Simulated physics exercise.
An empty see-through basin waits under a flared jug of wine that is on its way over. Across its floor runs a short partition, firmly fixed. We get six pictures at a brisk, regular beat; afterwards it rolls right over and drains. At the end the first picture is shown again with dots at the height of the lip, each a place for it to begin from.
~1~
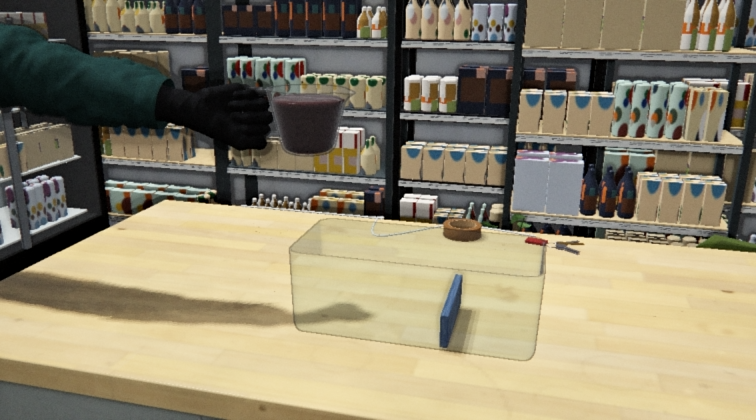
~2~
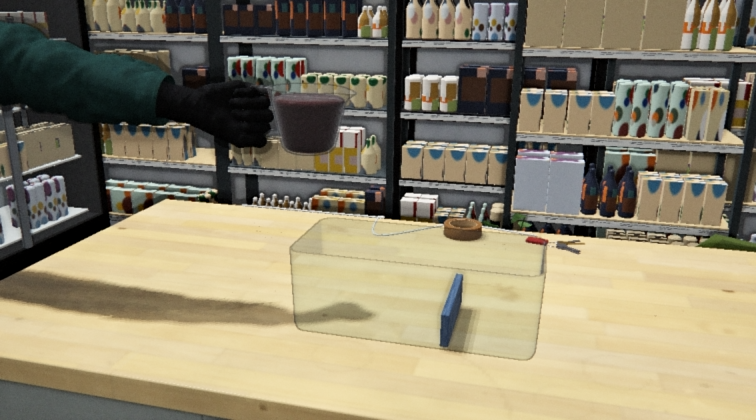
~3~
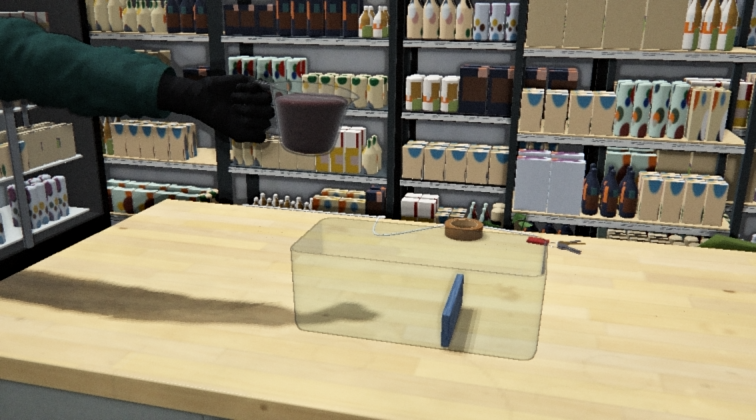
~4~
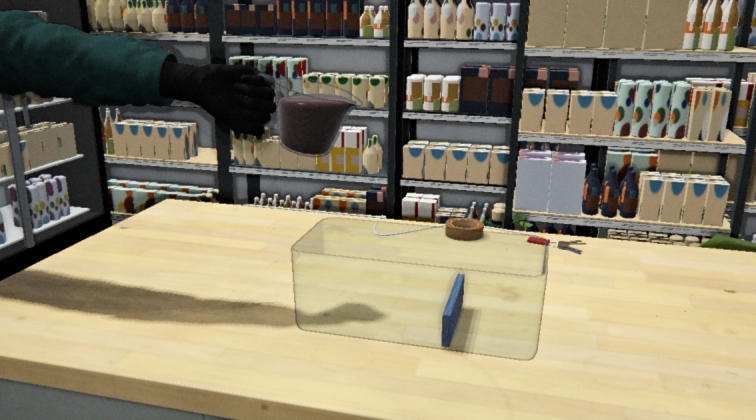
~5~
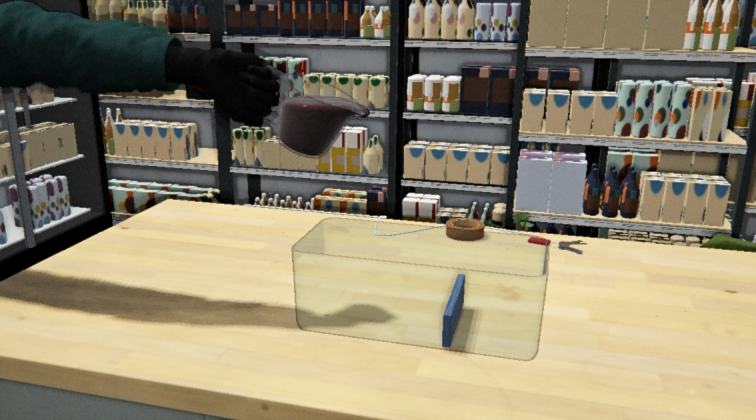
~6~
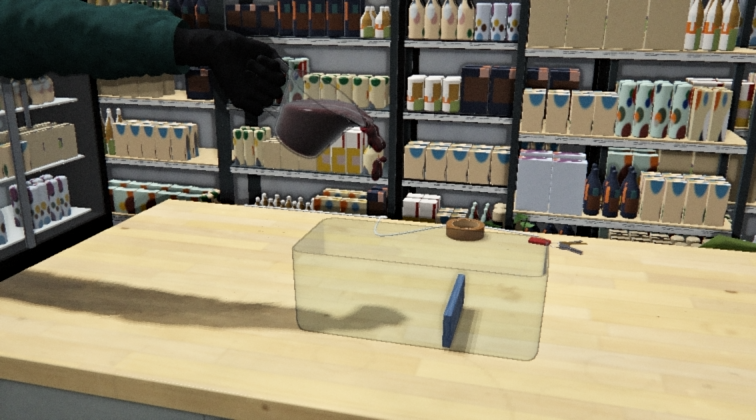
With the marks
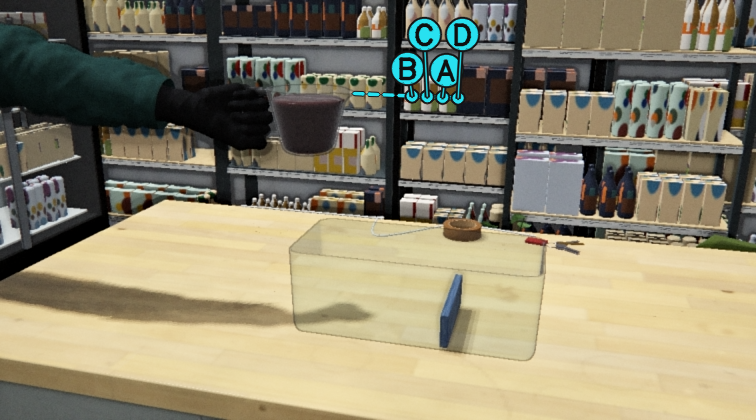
A gloved hand holds a jug above a clear basin, then tilts it rightward, pouring dark liquid.
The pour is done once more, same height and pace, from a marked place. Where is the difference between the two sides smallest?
The best dot is B.
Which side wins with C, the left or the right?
More ends on the right.
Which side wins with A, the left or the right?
The right side.
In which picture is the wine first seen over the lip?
Picture 5.
On the marked copy, A at (442, 97); B at (412, 96); C at (427, 96); D at (458, 98).
With A, about 11 % ends left of the wall and 87 % right of it.
With B, about 45 % ends left of the wall and 54 % right of it.
With C, about 22 % ends left of the wall and 77 % right of it.
With D, about 7 % ends left of the wall and 91 % right of it.
